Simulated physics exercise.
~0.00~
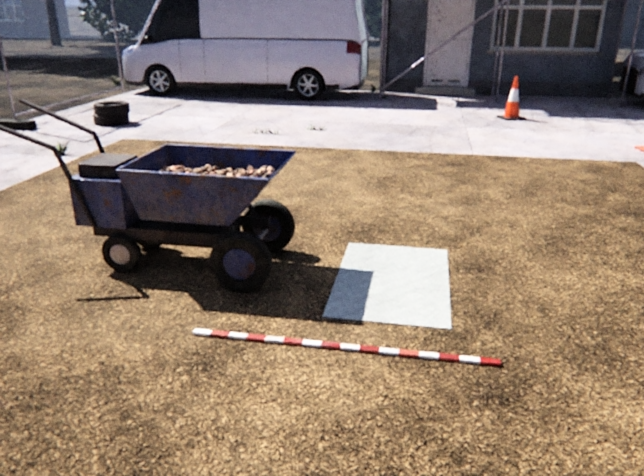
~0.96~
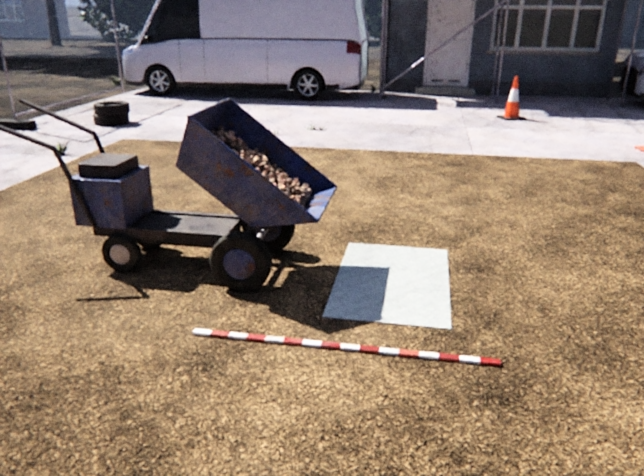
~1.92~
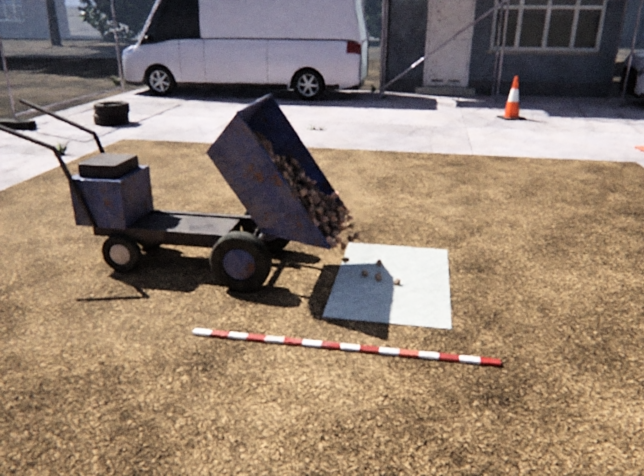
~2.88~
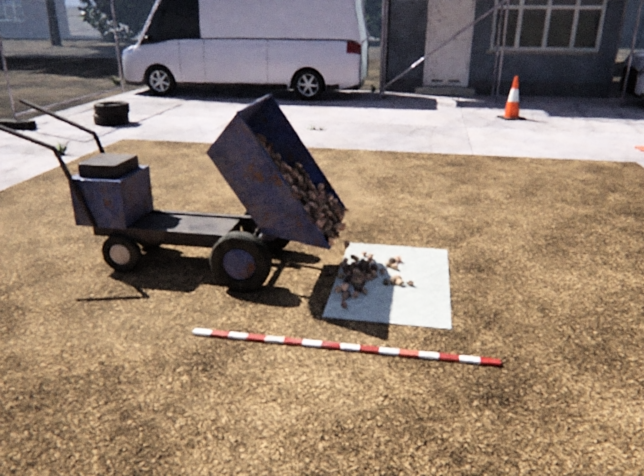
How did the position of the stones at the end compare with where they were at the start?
At the start the stones lay in the level tray on the cart, but by the end they were farther right and lower. Most were gathered toward the lower end of the tilted tray, and a few were on the pale sheet.
